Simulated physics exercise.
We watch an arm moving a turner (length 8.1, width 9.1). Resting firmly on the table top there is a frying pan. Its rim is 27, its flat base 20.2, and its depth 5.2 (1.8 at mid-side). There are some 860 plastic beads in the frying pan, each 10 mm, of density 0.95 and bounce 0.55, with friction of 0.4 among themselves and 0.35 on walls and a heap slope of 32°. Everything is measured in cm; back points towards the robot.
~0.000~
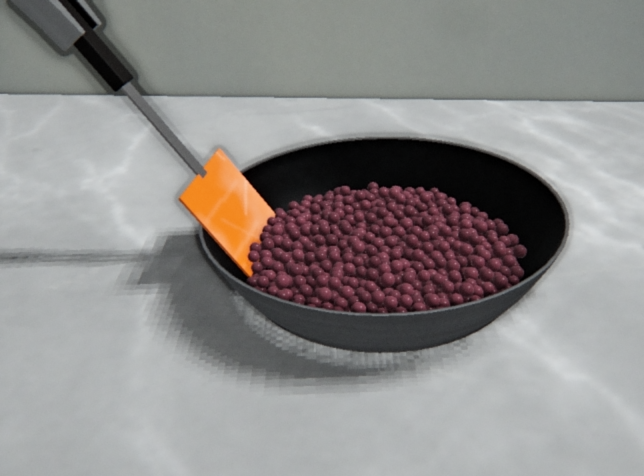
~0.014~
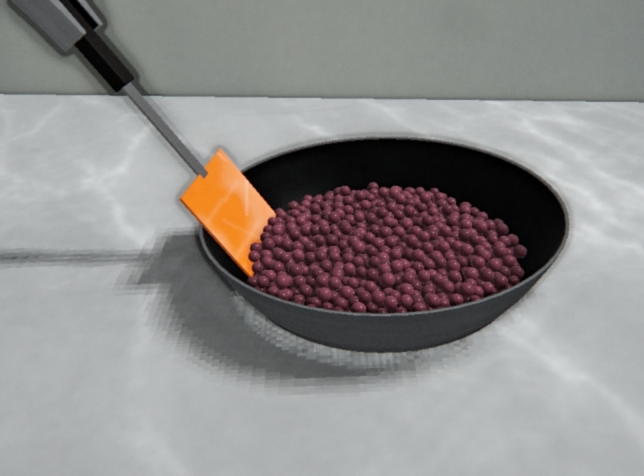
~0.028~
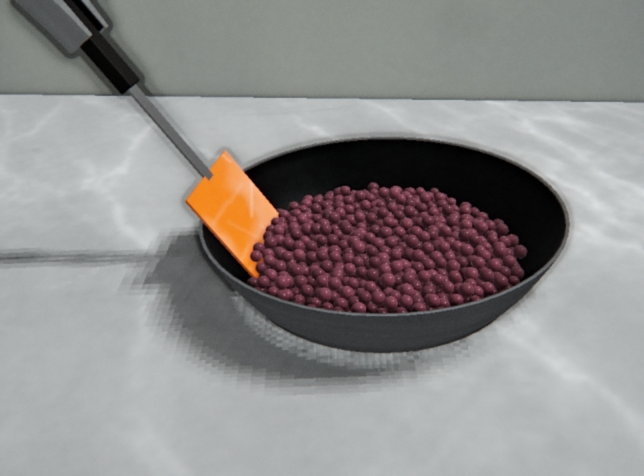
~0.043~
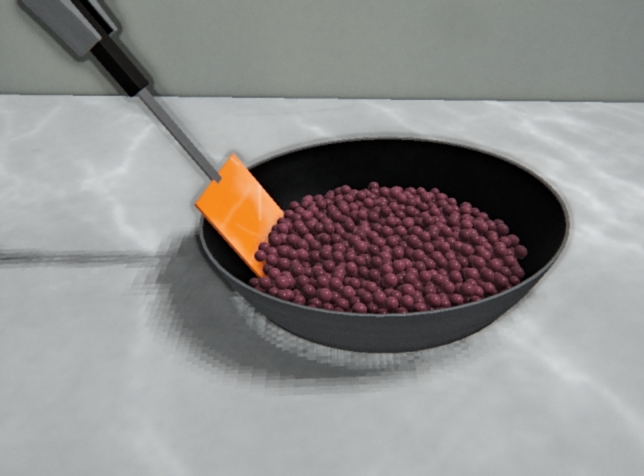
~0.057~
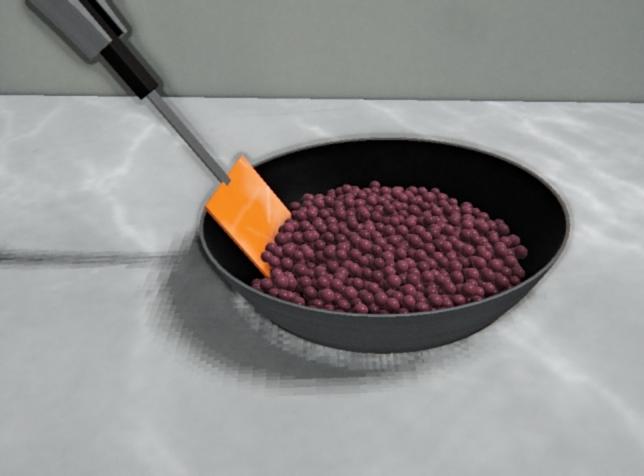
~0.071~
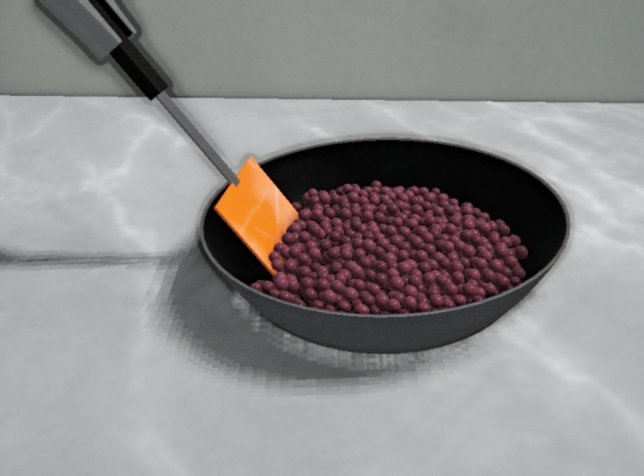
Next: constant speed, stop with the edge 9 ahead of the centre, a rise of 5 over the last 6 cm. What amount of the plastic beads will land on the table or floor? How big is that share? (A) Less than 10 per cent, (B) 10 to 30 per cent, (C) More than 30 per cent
A, less than 10 per cent.
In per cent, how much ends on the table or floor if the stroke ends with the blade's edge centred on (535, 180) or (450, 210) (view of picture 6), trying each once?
About 20 and 0 per cent.
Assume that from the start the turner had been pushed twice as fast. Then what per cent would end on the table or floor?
20 %.
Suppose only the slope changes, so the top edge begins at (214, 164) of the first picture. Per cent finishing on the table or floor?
Spill: Approx. 10 per cent.
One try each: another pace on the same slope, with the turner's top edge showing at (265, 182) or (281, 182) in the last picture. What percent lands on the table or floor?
Try one roughly 20 per cent; try two roughly 25 per cent.
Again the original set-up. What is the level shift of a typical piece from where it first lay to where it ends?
It comes out at about 3 cm.
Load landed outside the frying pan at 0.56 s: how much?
Roughly 5 percent of it.
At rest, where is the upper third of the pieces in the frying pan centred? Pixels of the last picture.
I'd say around pixel (494, 241).
By 0.19 s, sloping 55°, highest piece 5 above the table; 855 in the frying pan.
By 0.30 s, sloping 55°, highest piece 6 above the table; 855 in the frying pan.
By 0.56 s, sloping 55°, highest piece 6 above the table; 801 in the frying pan, 51 on the table or floor, 3 on the blade or in flight.
By 1.61 s, sloping 55°, highest piece 6 above the table; 801 in the frying pan, 54 on the table or floor.
Final count, 801 in the frying pan, 54 on the table or floor. That is 6 % on the table or floor.
